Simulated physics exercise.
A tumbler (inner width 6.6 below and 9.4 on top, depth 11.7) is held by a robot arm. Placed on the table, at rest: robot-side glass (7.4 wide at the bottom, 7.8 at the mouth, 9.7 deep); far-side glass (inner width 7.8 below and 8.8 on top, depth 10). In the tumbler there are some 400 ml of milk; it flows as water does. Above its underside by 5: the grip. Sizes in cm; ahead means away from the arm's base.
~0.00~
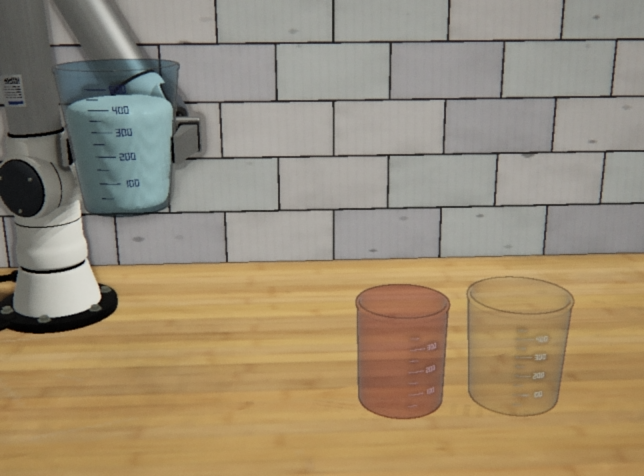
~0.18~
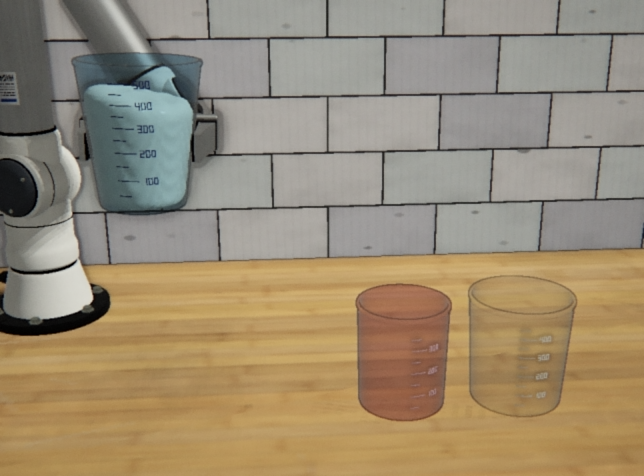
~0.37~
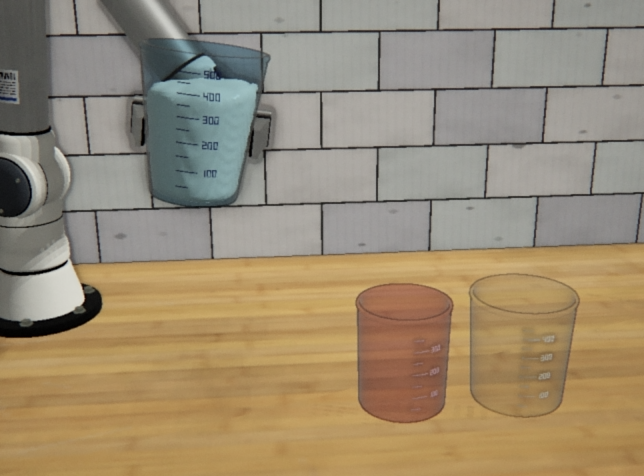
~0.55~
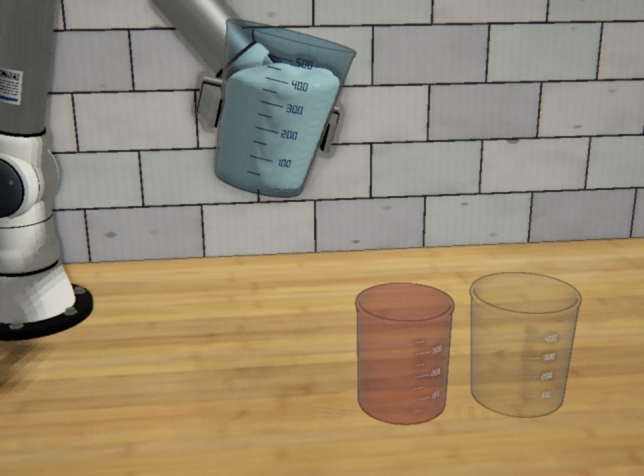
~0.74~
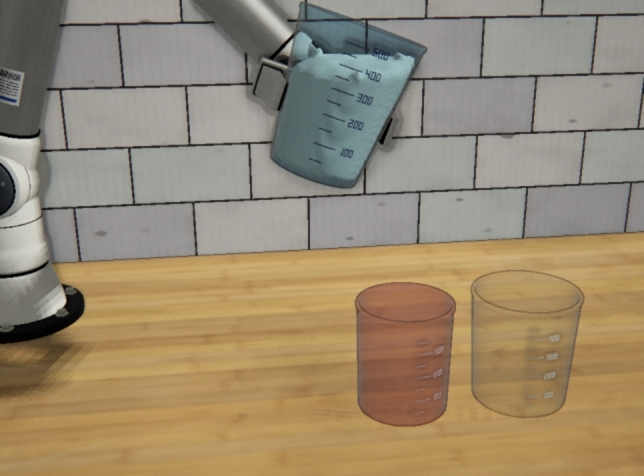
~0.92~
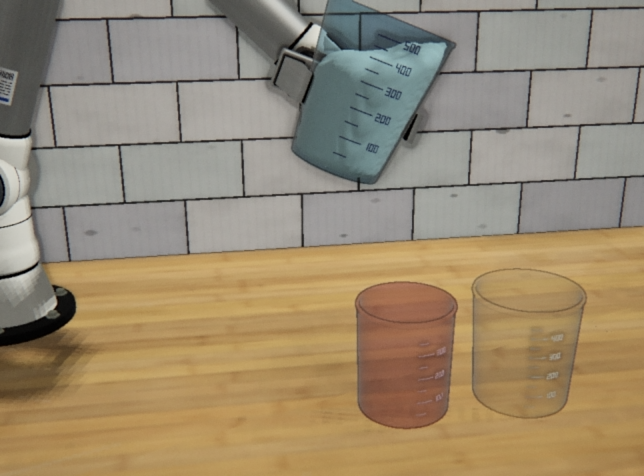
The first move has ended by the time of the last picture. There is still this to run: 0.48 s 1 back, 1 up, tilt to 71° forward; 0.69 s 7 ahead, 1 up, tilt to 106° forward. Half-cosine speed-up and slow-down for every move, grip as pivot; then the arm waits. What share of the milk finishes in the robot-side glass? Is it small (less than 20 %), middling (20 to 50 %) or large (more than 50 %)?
It is small.
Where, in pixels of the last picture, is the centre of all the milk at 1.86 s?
Near (498, 252).
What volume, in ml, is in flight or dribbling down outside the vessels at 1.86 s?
Amount outside the vessels: Near 80 ml.
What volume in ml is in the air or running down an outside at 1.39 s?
Some 60 ml.
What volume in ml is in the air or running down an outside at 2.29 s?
About 10 ml.
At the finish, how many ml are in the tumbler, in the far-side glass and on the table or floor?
Roughly 0, 180, 220 ml.
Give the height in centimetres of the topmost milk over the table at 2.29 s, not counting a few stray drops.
About 12 cm.
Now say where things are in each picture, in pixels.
In the first picture, tumbler middle at (123, 139), level; upper third of the milk around (121, 115), from x 70 to 170, top at y 100; 405 ml in the tumbler.
In the second picture, tumbler middle at (141, 135), tilted 2° forward; upper third of the milk around (134, 109), from x 85 to 190, top at y 90.
In the third picture, tumbler middle at (199, 125), tilted 8° forward; upper third of the milk around (202, 99), from x 150 to 255, top at y 80.
In the fourth picture, tumbler middle at (274, 113), tilted 14° forward; upper third of the milk around (282, 86), from x 220 to 340, top at y 65.
In the fifth picture, tumbler middle at (337, 101), tilted 20° forward; upper third of the milk around (349, 75), from x 280 to 410, top at y 55.
In the sixth picture, tumbler middle at (362, 95), tilted 22° forward; upper third of the milk around (377, 69), from x 300 to 445, top at y 45; 405 ml in the tumbler.
After 1.39 s, tilted 71° forward, liquid up to 29 above the table; 335 ml in the tumbler, 10 ml in the far-side glass, 60 ml in the air or running down outside.
After 1.86 s, tilted 97° forward, liquid up to 63 above the table; 190 ml in the far-side glass, 130 ml in the tumbler, 5 ml on the table or floor, 75 ml in the air or running down outside.
After 2.29 s, tilted 106° forward, liquid up to 66 above the table; 205 ml on the table or floor, 185 ml in the far-side glass, 5 ml in the robot-side glass, 10 ml in the air or running down outside.
After 3.09 s, tilted 106° forward, liquid up to 4 above the table; 215 ml on the table or floor, 185 ml in the far-side glass, 5 ml in the robot-side glass.
At rest, 215 ml on the table or floor, 185 ml in the far-side glass, 5 ml in the robot-side glass. That is 1 % in the robot-side glass.
